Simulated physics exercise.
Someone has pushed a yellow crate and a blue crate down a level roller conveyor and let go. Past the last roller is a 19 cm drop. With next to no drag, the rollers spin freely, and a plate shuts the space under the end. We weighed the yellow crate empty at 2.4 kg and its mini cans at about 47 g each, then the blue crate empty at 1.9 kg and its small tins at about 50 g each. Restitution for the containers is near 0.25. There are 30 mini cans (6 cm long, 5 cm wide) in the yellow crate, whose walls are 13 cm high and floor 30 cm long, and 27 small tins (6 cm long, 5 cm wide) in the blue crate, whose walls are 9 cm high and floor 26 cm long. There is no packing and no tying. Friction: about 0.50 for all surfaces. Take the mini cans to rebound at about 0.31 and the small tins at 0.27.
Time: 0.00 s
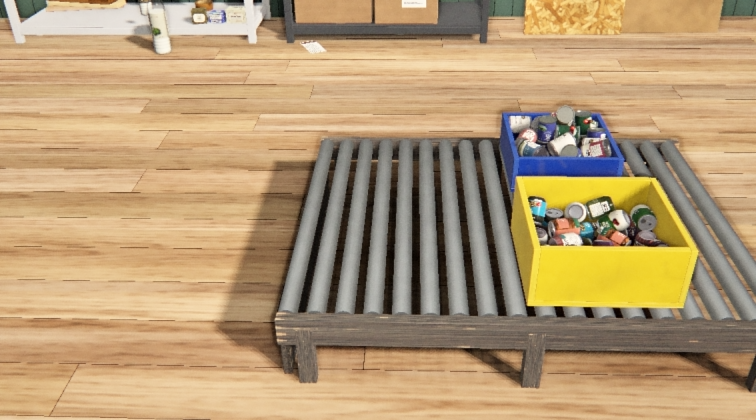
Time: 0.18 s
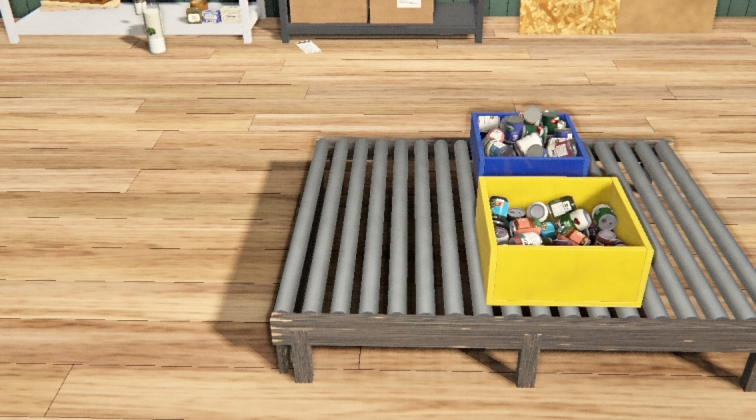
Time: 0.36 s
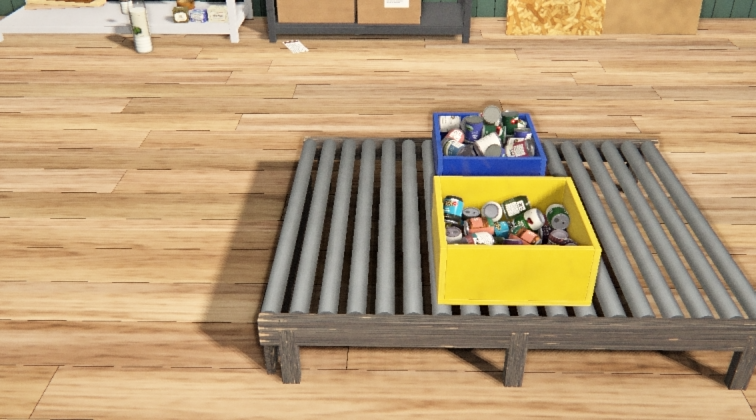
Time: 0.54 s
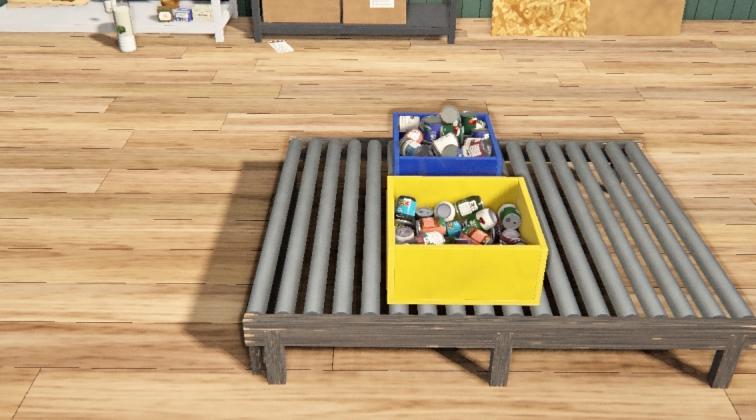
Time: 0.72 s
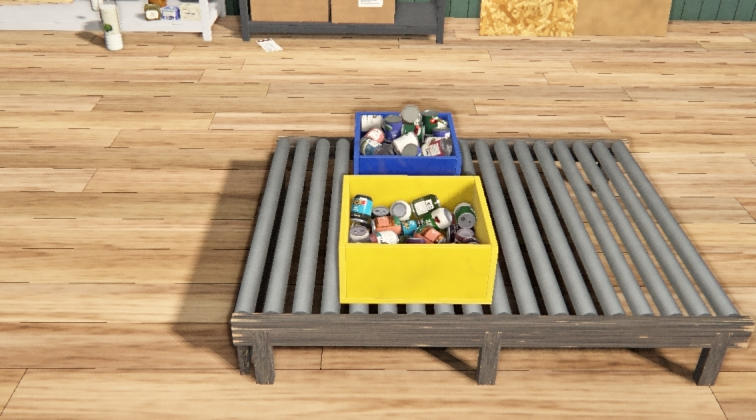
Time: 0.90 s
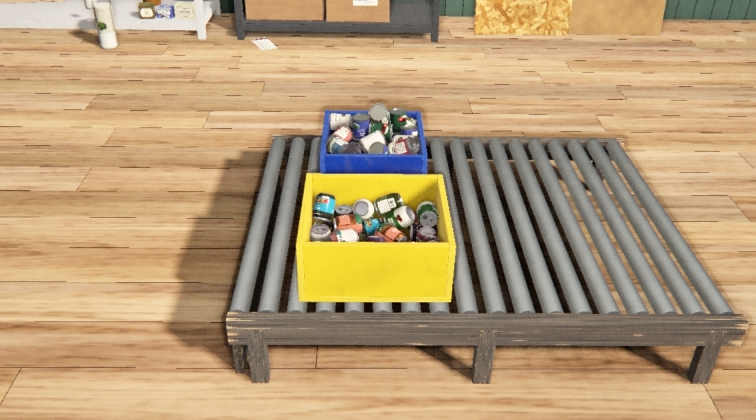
A yellow crate and a blue crate, both open and filled with small cans, glide side by side from right to left across the grey rollers of a low conveyor on a wooden floor, their contents staying inside.
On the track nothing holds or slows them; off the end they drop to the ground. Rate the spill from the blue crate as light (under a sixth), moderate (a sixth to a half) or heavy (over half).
Moderate.
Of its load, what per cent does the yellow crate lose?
For the yellow crate, 0 percent.
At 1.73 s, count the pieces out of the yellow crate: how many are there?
Out so far from the yellow crate: Around 0.
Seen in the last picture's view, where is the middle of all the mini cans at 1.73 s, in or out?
At about (221, 246) in pixels.
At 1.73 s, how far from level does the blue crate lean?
It's tilted around 0°.
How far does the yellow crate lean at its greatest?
Max lean: Roughly 40 degrees.
After 1.16 s, the overhang begins.
After 1.73 s, the yellow crate is level with 0 of 30 out and the blue crate is level with 0 of 27 out.
After 1.93 s, the yellow crate leans 40° with 0 of 30 out and the blue crate leans 44° with 1 of 27 out.
After 2.28 s, the yellow crate leans 41° with 0 of 30 out and the blue crate leans 44° with 8 of 27 out.
Outcome (at 2.84 s), the yellow crate leans 41° with 0 of 30 out and the blue crate leans 44° with 8 of 27 out. Asked share, 8 of 27, 30 per cent.
